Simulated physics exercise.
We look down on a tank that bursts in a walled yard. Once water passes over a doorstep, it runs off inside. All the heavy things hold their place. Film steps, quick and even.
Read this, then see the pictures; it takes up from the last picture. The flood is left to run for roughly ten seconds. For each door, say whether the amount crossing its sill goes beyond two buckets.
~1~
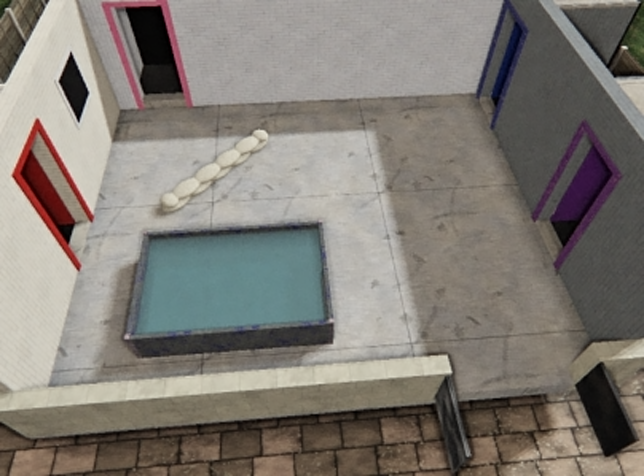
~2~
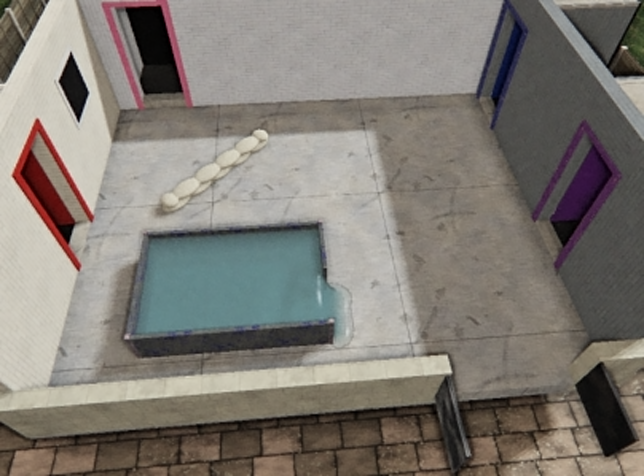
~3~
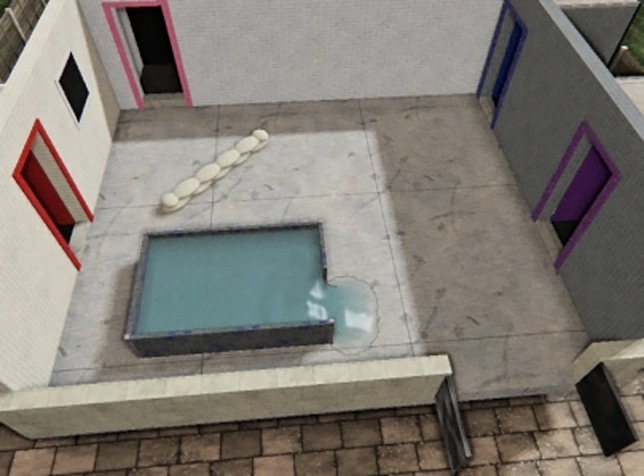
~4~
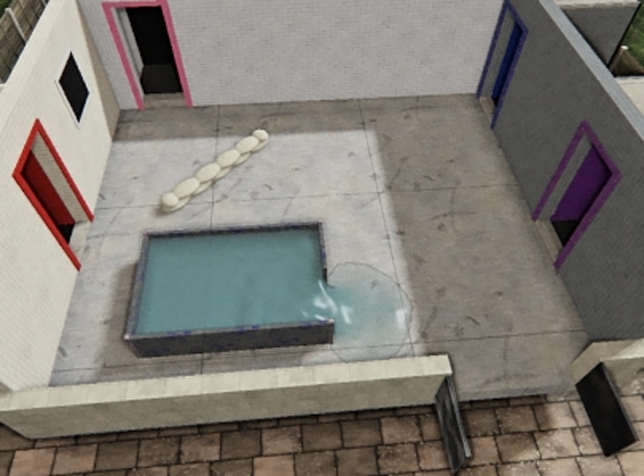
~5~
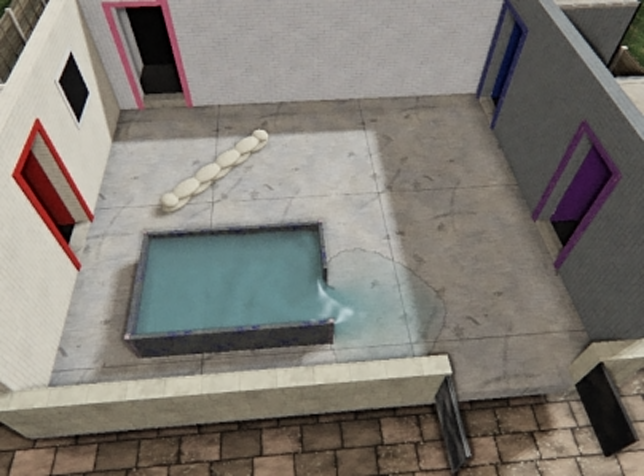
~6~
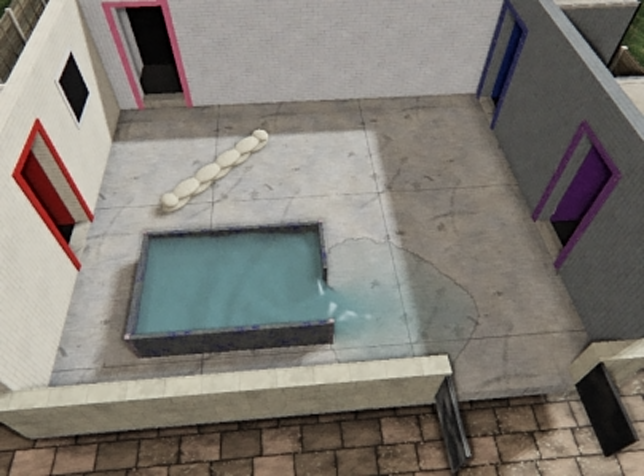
Door by door: Red door - two buckets at most, pink door - two buckets at most, purple door - beyond two buckets, blue door - two buckets at most.
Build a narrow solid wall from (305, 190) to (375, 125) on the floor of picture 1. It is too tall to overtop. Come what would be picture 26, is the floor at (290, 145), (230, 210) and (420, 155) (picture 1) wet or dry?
Point by point: First not reached, second not reached, third not reached.
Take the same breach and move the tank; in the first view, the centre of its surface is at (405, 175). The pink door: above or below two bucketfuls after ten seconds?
Pink falls short.
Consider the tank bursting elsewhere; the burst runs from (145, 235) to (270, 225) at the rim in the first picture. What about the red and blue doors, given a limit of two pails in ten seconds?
Taking them in turn, red door overshoots and blue door overshoots.
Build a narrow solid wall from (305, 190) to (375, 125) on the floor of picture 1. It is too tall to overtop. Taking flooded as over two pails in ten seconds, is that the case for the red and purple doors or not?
With the barrier in place, red remains below while purple tops the limit.
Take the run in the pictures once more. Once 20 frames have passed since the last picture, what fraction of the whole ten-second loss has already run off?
Log: Around 35 %, estimated.
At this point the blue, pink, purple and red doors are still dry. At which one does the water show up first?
The door marked purple comes first.
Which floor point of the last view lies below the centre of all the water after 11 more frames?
The water's centre sits above (298, 300).
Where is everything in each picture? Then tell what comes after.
The open tank at (233, 278) is whole and still, in the first picture.
The front is at (337, 288), out from the gap at (326, 307), in the second picture.
Water pours out at (326, 309) and has run to (369, 292), in the third picture.
Water pours out at (326, 309) and has run to (400, 297), in the fourth picture.
The front is at (440, 315), out from the gap at (326, 309), in the fifth picture.
Water pours out at (326, 309) and has run to (472, 316), in the sixth picture.
A moment on, water covers 20 % of the floor; the red door not reached, the pink door not reached, the purple door not reached, the blue door not reached.
Next, water covers 25 % of the floor; the red door not reached, the pink door not reached, the purple door under two buckets in, the blue door not reached.
Then, water covers 25 % of the floor; the red door not reached, the pink door not reached, the purple door over two buckets in, the blue door not reached.
Later, water covers 40 % of the floor; the red door not reached, the pink door not reached, the purple door far over two buckets in, the blue door wet at the sill, nothing in.
In the end, water covers 60 % of the floor; the red door not reached, the pink door not reached, the purple door far over two buckets in, the blue door under two buckets in.
